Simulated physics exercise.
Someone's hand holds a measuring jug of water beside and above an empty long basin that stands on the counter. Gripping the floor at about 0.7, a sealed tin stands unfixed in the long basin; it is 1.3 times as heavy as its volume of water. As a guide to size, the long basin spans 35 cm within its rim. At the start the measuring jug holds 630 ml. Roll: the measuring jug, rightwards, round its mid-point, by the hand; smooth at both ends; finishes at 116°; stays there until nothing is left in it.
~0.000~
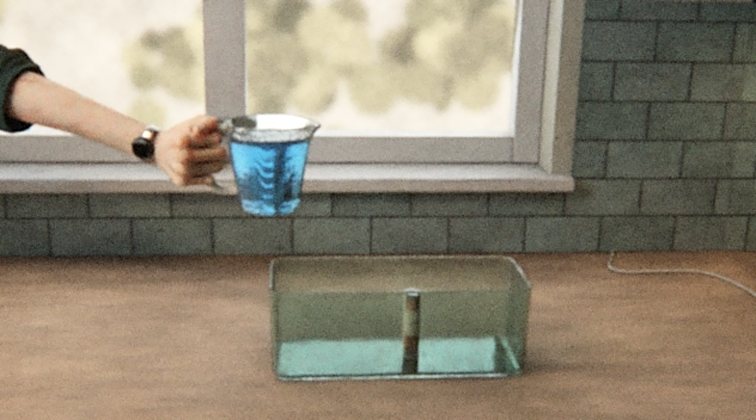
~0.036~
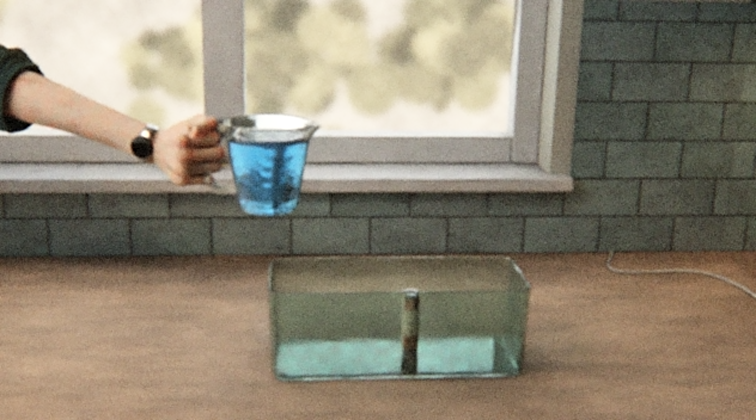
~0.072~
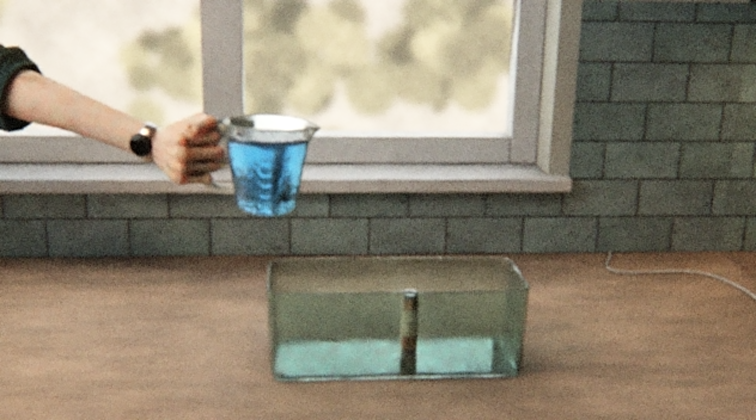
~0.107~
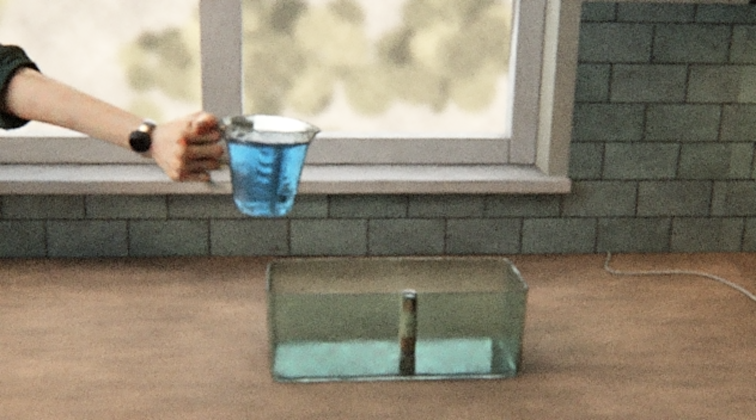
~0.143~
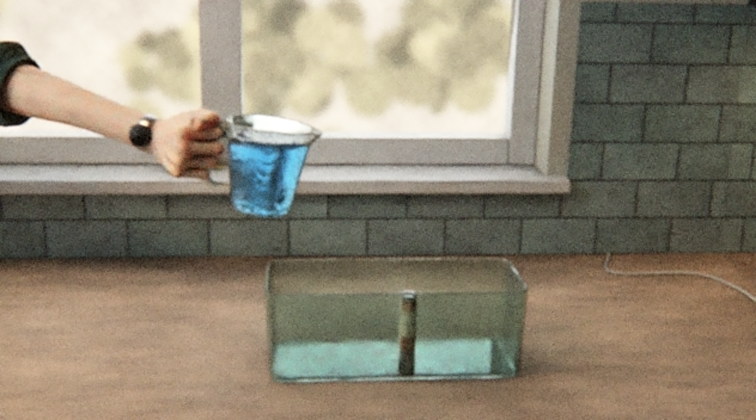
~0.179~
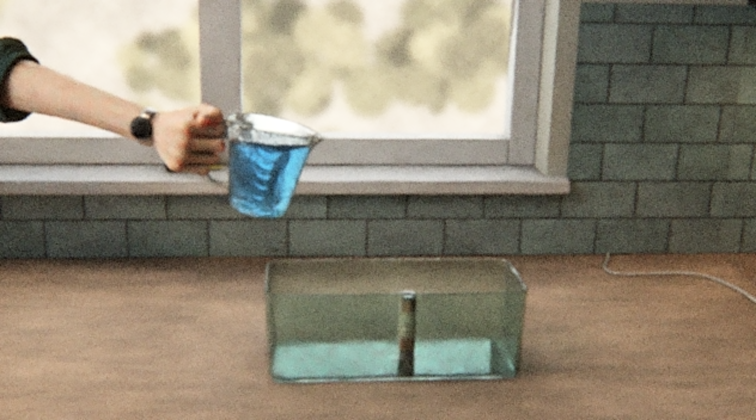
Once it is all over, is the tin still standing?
Yes. It's going to keep its balance.
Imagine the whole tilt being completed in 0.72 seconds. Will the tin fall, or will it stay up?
In that case the tin stays vertical.
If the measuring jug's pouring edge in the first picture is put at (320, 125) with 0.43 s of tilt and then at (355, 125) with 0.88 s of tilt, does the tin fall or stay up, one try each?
First it stays on its base; then it tips over.
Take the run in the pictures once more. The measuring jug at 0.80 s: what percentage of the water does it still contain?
What remains is about 8 percent of it all.
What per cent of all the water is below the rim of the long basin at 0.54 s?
Near 7 in a hundred.
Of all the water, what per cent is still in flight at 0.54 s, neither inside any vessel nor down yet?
26 %.
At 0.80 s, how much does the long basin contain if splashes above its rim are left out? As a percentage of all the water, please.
I'd put it at roughly 76 per cent.
Then, 0.54 s in, the tilt is 78° and 66 per cent is still to pour; the tin stands where it began.
Then, 0.80 s in, the tilt is 114° and 8 per cent is still to pour; the tin stands where it began.
Then, 1.08 s in, the tilt is 116° and 0 per cent is still to pour; the tin stands where it began.
Then, 1.38 s in, the tilt is 116° and 0 per cent is still to pour; the tin stands where it began.
Finally, the tin stands where it began.
